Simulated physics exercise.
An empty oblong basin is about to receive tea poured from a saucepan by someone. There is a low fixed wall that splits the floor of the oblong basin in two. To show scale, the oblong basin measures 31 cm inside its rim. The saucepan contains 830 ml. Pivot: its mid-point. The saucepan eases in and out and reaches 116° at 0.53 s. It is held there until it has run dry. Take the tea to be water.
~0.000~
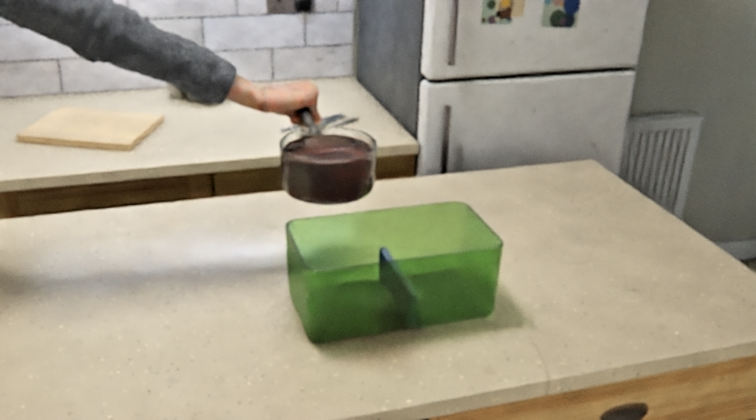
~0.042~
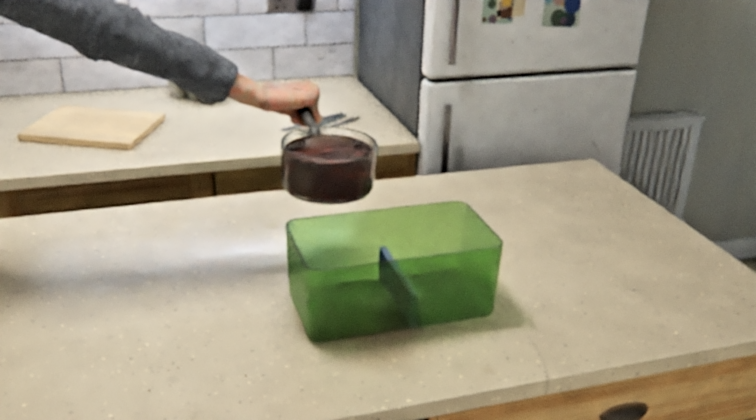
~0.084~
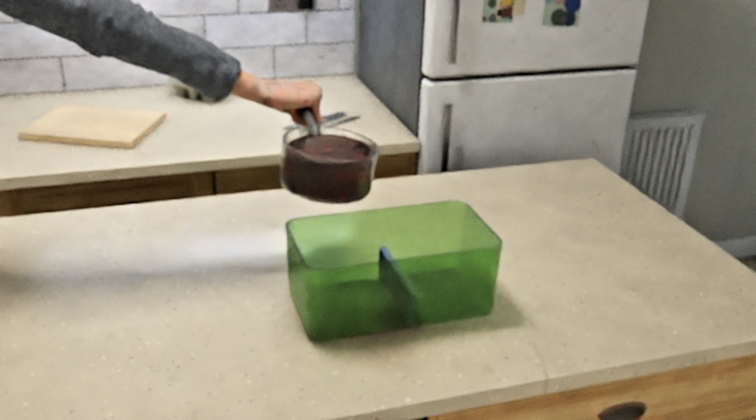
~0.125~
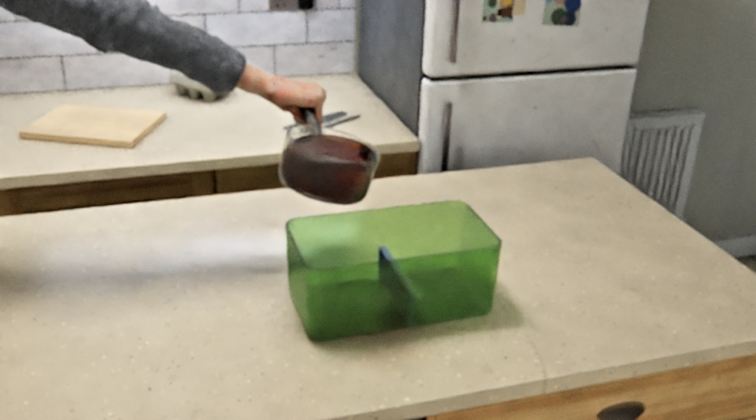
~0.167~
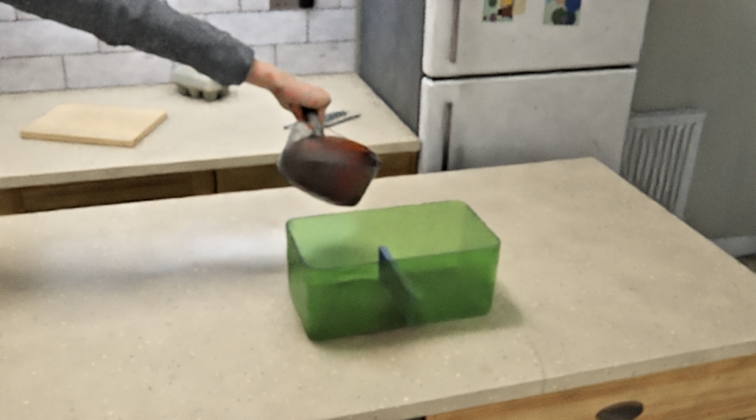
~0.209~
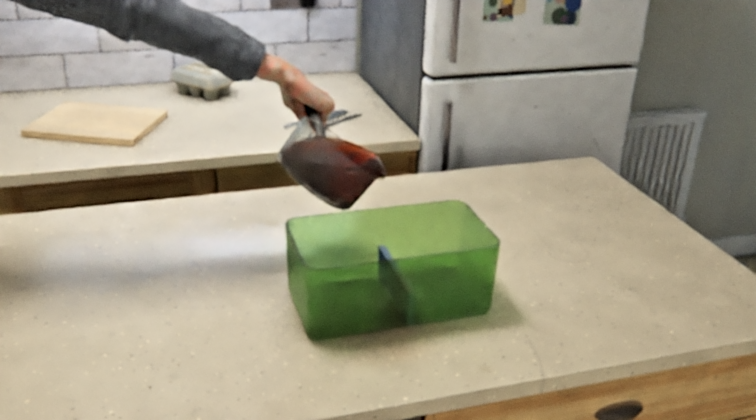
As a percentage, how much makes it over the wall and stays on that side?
Some 41 per cent makes it over and stays.
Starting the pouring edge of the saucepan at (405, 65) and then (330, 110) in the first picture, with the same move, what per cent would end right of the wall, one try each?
The first try gives around 80 percent, the second around 5 percent.
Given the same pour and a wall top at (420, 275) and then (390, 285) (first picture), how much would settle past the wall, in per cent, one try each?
15 then 55 %.
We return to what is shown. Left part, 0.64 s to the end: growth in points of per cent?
That amounts to roughly 5 per cent of the whole.
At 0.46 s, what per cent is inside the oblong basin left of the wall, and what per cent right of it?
Left about 18, right about 32.
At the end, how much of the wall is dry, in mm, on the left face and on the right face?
Left roughly 40 mm; right roughly 44 mm.
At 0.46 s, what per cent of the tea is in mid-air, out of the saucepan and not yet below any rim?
Around 34 in a hundred.
Then, 0.46 s in, the tilt is 110° and 13 per cent is still to pour, 19 is left of the wall and 33 right of it.
Then, 0.64 s in, the tilt is 116° and 1 per cent is still to pour, 52 is left of the wall and 42 right of it.
Then, 0.82 s in, the tilt is 116° and 0 per cent is still to pour, 56 is left of the wall and 41 right of it.
Then, 1.03 s in, the tilt is 116° and 0 per cent is still to pour, 57 is left of the wall and 41 right of it.
Finally, 57 per cent lies left of the wall, 41 right of it and 2 outside.
